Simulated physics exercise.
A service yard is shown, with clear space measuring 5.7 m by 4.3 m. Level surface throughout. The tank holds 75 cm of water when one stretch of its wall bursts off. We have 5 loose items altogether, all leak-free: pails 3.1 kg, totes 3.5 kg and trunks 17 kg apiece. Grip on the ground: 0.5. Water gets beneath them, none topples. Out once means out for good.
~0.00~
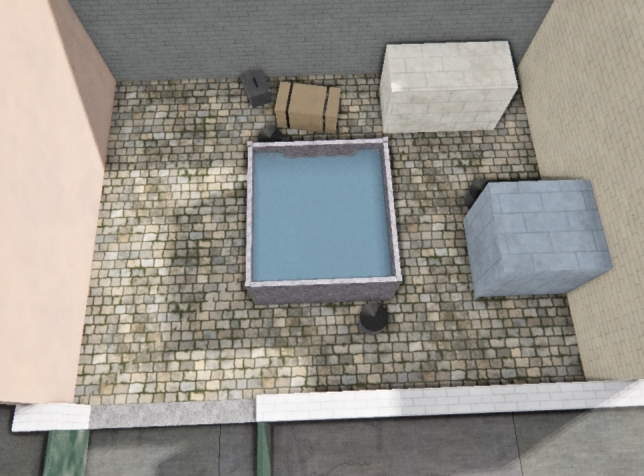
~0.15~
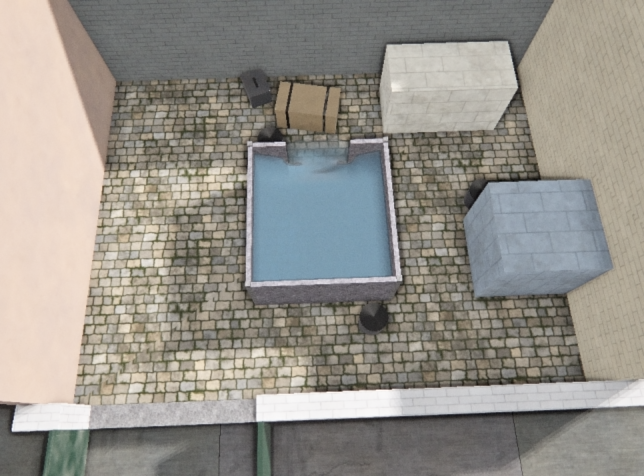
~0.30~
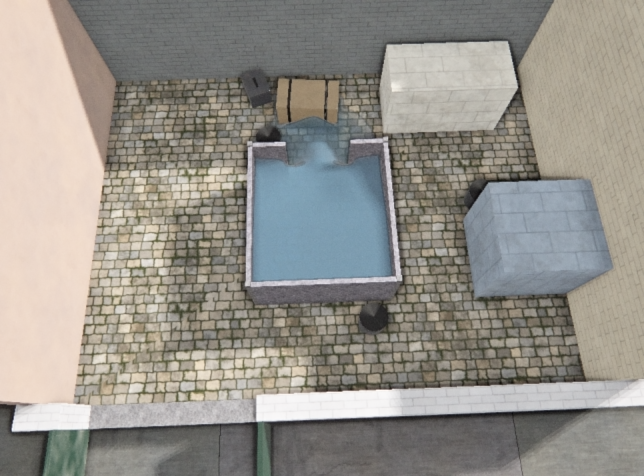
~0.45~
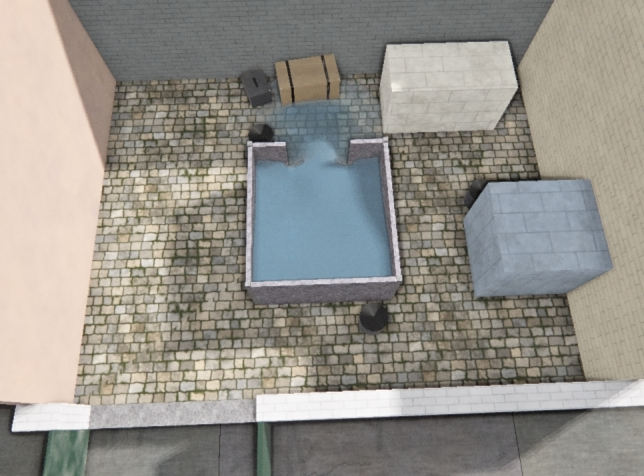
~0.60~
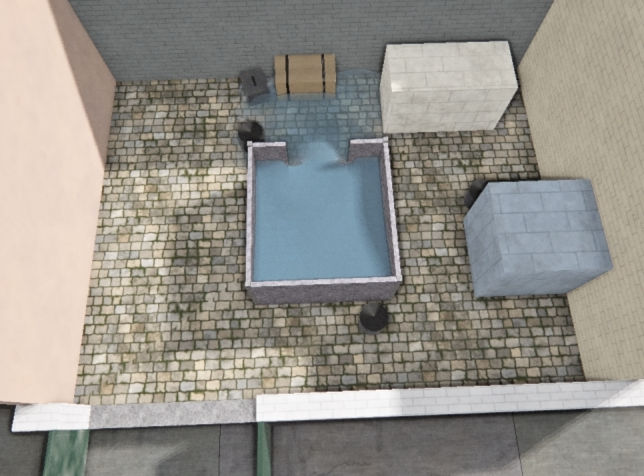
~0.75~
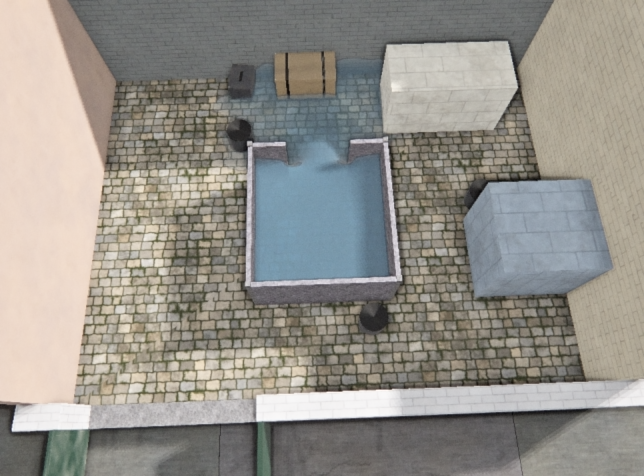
Water pouring from a gap in a square tank's back wall, pushing a tan box backward, then dark objects shifting left.
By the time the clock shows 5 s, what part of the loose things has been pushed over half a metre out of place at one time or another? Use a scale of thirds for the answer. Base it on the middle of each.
On that scale: Two thirds or more.
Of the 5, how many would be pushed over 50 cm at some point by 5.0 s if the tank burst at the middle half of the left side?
The count would be 3.
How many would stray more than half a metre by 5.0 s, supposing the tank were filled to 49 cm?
3.
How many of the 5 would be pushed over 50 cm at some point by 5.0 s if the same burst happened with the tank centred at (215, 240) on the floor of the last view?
That would give 3.
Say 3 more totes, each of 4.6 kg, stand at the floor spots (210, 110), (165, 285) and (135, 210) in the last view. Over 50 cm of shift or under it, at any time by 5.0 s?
Respectively: Tops it; tops it; tops it.
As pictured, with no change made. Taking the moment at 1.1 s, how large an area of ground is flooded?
Somewhere around 6.5 m2, roughly.
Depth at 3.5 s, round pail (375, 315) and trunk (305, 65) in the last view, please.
First about 0 cm, second about 13 cm.
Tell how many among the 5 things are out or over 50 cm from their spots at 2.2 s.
My count gives 3.
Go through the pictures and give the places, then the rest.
In the first picture, a trunk at (308, 99), on the bottom; a pail at (270, 138), on the bottom; water covers 2.3 m2; 0 of 5 have shifted.
In the second picture, a trunk at (308, 99) rests on the ground; a pail at (270, 138) rests on the ground; water covers 2.9 m2; 0 of 5 have shifted.
In the third picture, a trunk at (308, 94), on the bottom, 8 cm from its start; a pail at (268, 137), on the bottom; 3.4 m2 under water; 1 of 5 have shifted.
In the fourth picture, a trunk at (307, 71), on the bottom, 42 cm from its start; a pail at (261, 134) rests on the ground, 13 cm from its start; water covers 4.2 m2; 2 of 5 have shifted.
In the fifth picture, a trunk at (305, 68), on the bottom, 48 cm from its start; a pail at (250, 132), on the bottom, 27 cm from its start; 5.0 m2 under water; 2 of 5 have shifted.
In the sixth picture, a trunk at (305, 66) floats, 48 cm from its start; a pail at (239, 130) rests on the ground, 42 cm from its start; water covers 5.4 m2; 3 of 5 have shifted.
After 1.1 s 2 of 5 are over 50 cm from their spots; 1 afloat.
After 2.2 s 3 of 5 are over 50 cm from their spots; 1 afloat.
After 3.5 s 3 of 5 are over 50 cm from their spots; 2 afloat.
After 5.0 s 4 of 5 are over 50 cm from their spots, and 4 have been at some point; 2 afloat.
